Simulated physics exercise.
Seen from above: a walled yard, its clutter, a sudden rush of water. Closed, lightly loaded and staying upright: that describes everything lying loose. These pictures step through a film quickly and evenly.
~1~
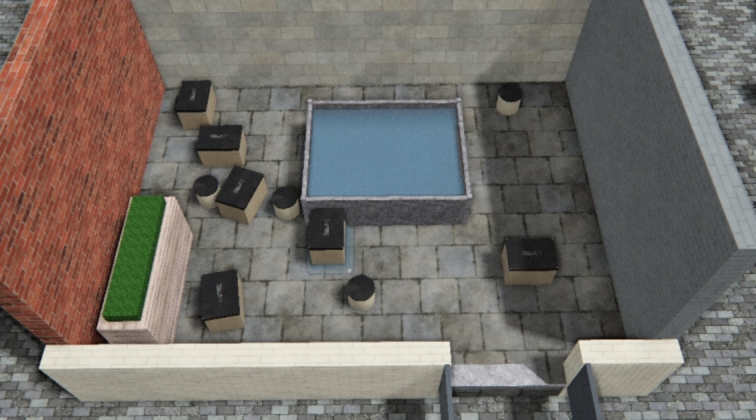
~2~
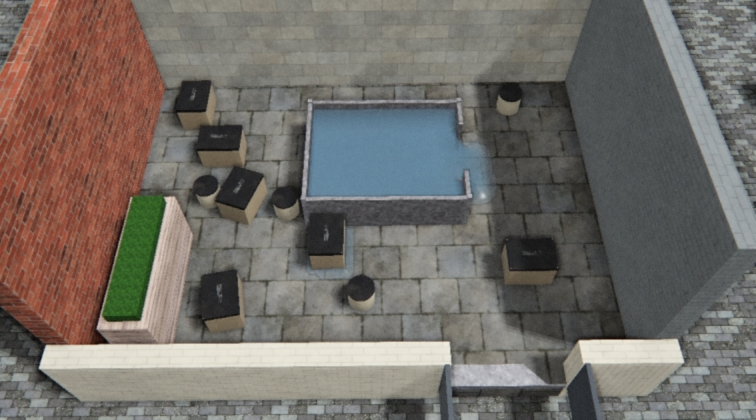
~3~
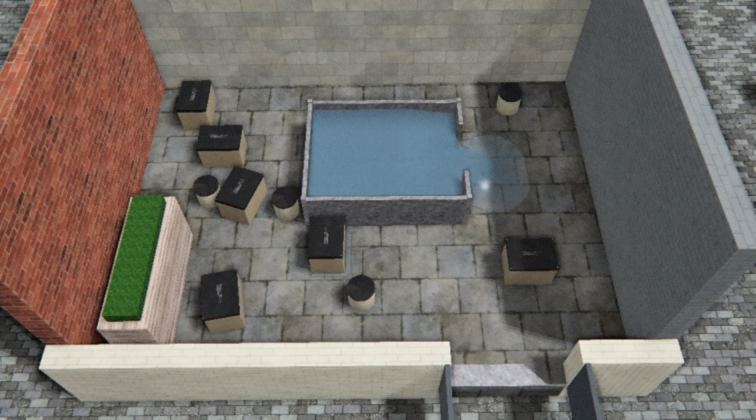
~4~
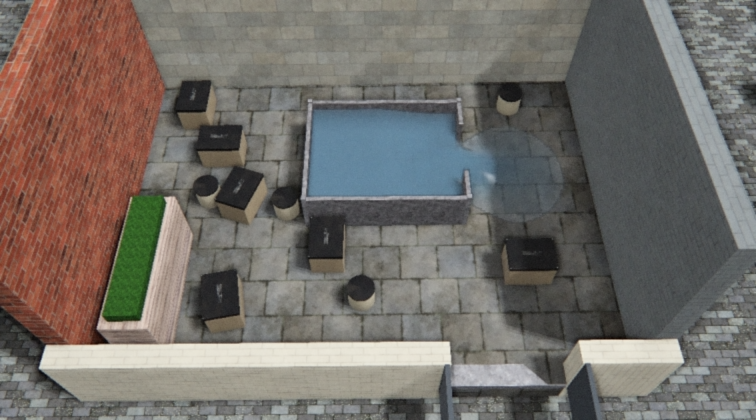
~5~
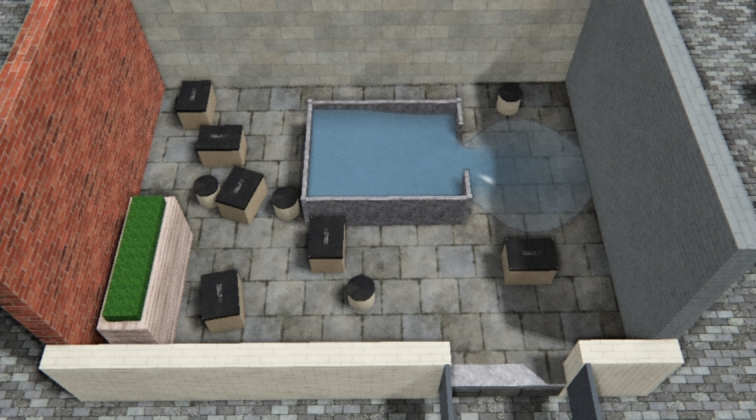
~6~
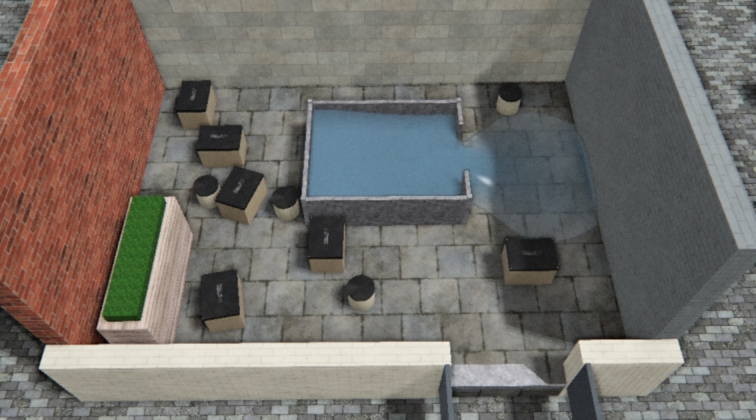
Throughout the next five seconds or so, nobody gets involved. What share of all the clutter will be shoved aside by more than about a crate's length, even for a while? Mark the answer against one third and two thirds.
Fewer than a third of them.
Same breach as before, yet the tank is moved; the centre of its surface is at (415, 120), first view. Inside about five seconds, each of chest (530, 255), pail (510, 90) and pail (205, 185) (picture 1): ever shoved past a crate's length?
Result per object - went far, went far, stayed close.
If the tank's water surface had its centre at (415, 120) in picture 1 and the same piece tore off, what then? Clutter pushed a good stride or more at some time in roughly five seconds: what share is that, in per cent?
Estimate: Around 20 per cent of them.
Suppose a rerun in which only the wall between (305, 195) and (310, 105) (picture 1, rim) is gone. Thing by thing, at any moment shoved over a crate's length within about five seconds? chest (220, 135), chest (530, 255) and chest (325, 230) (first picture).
In turn: Shifted that much, short of that, short of that.
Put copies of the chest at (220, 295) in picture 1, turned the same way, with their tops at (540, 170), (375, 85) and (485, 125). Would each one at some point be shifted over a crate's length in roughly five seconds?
In order: Shoved clear, shoved clear, then shoved clear.
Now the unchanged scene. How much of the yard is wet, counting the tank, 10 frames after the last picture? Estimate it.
I'd say around 35 in a hundred.
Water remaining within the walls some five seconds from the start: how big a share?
I make it 94 per cent.
A moment on, 0 of 10 are well off their spots; 0 afloat.
Next, 1 of 10 are well off their spots; 0 afloat.
Later, 1 of 10 are well off their spots; 1 afloat.
In the end, 1 of 10 are well off their spots, and 1 have been at some point; 1 afloat.
